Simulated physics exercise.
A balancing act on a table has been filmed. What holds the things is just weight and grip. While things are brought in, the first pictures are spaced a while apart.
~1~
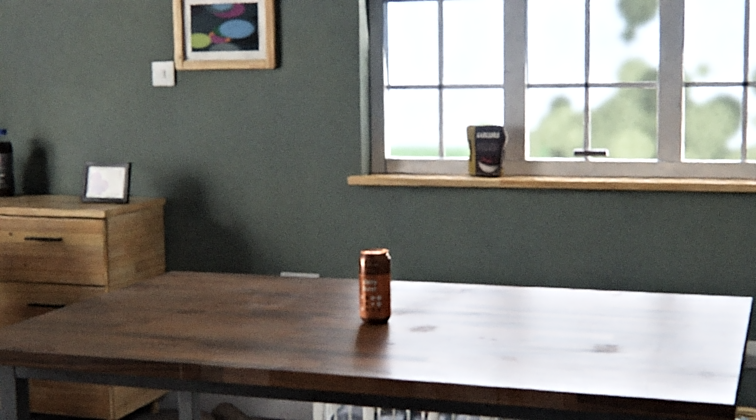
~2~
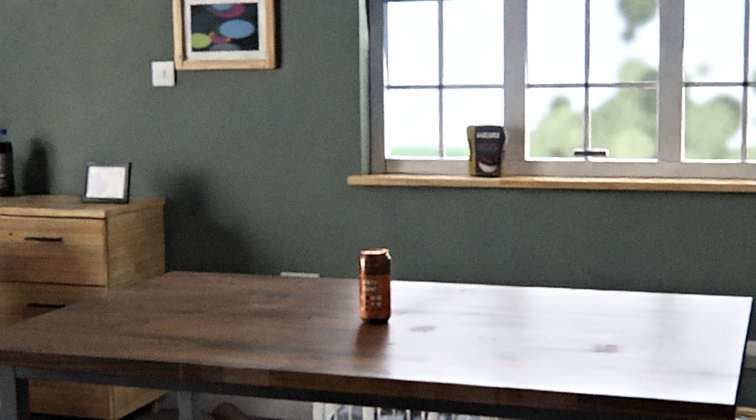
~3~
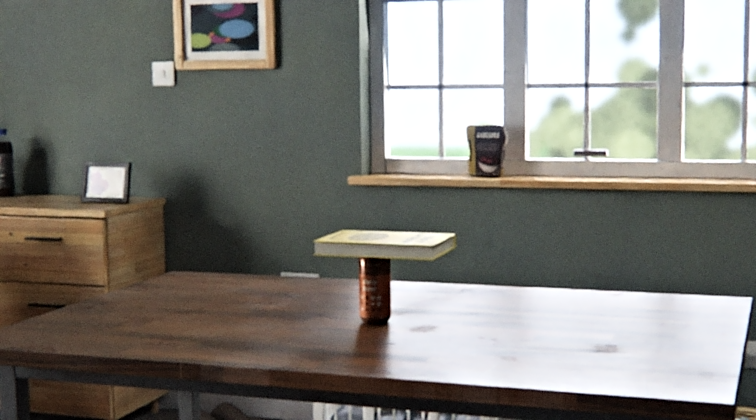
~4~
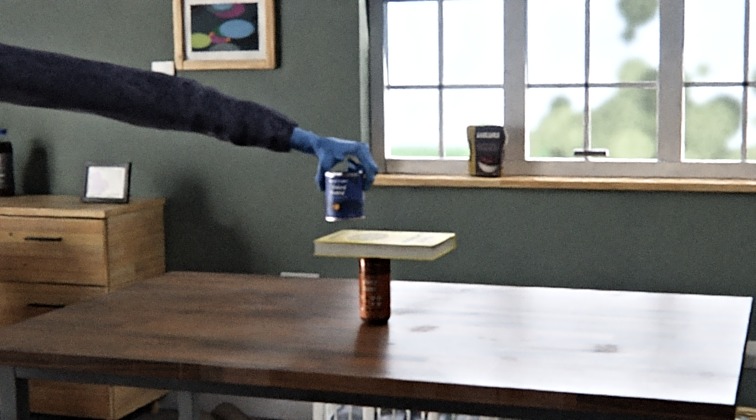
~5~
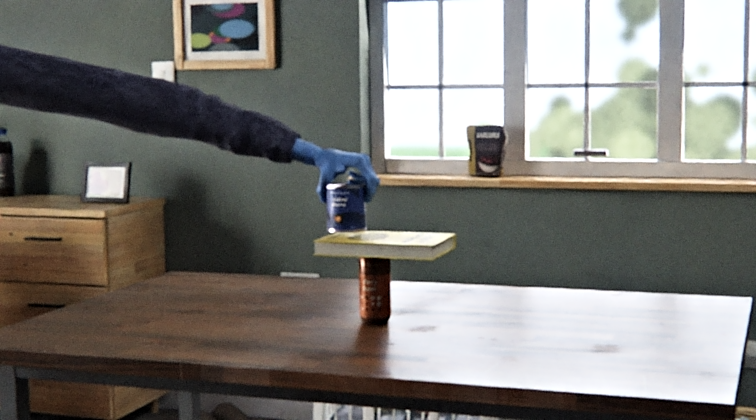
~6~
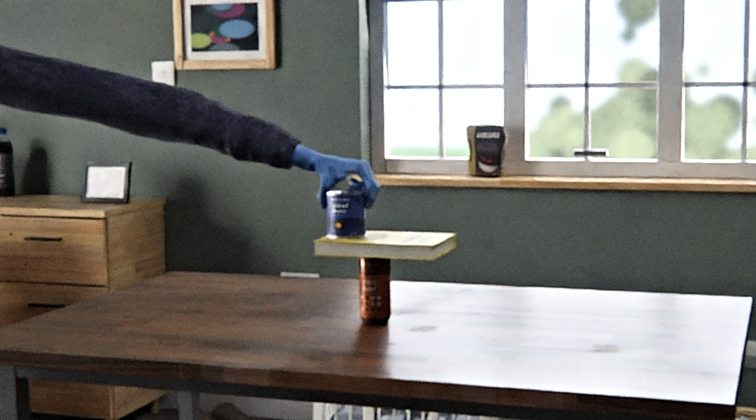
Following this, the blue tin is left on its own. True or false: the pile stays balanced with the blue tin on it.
True.
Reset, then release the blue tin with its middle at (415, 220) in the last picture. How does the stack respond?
What happens next is that it goes down.
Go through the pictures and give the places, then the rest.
The last thing is not in view yet, in the first picture.
The last thing is not in view yet, in the second picture.
The last thing is not in view yet; yellow book (385, 244), in the third picture.
On its way; blue tin (345, 195); yellow book (385, 244), in the fourth picture.
On its way; blue tin (346, 207); yellow book (385, 244), in the fifth picture.
Set down, still held; blue tin (347, 214); yellow book (385, 244), in the sixth picture.
Then, 0.30 s on from there, no change.
Then, 0.70 s on from there, blue tin resting near (347, 214).
In the end, all 3 unmoved. At the end, from the last picture's camera, blue tin near (347, 214). The stack holds.
